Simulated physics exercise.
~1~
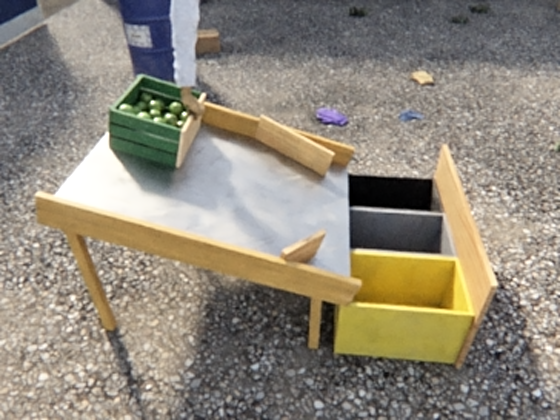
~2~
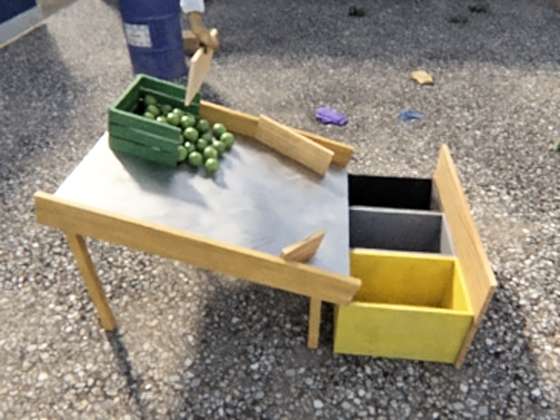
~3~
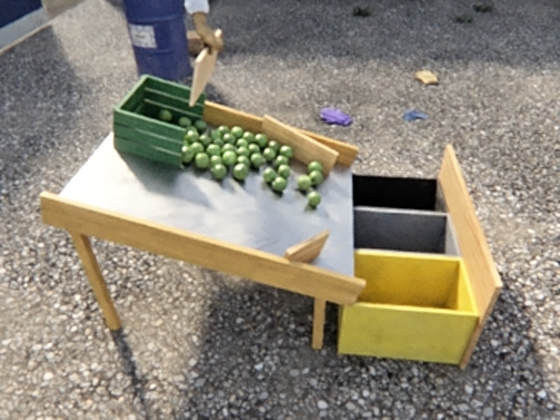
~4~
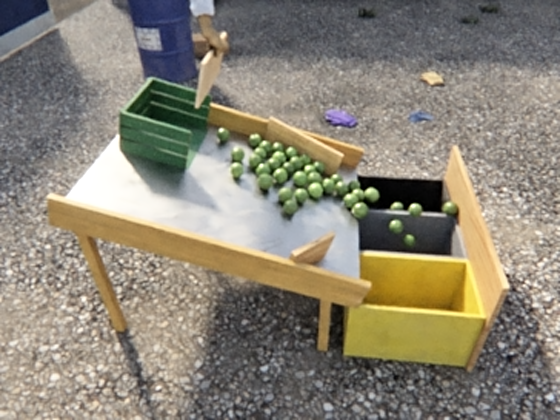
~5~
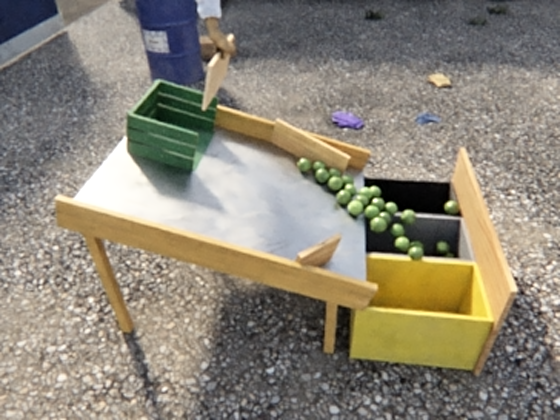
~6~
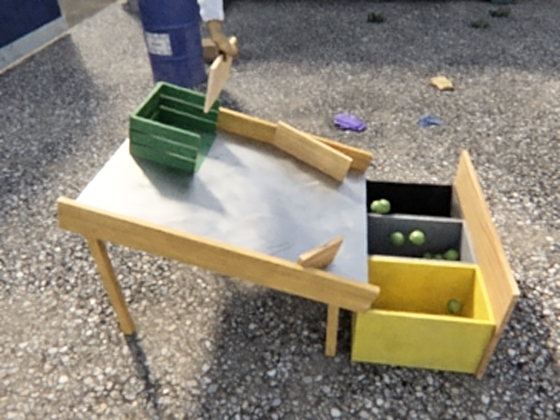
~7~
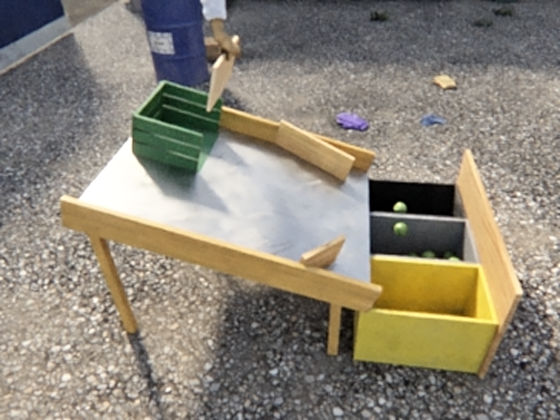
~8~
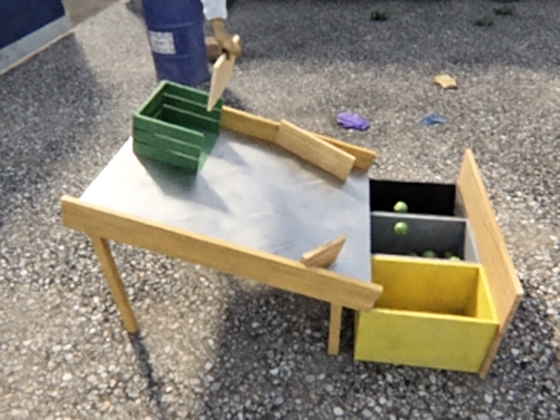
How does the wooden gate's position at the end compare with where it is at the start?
At the start the gate is down at the open right side of the green pen, by the apples. By the end it is held up clear of the opening, above and to the right of the pen's mouth.
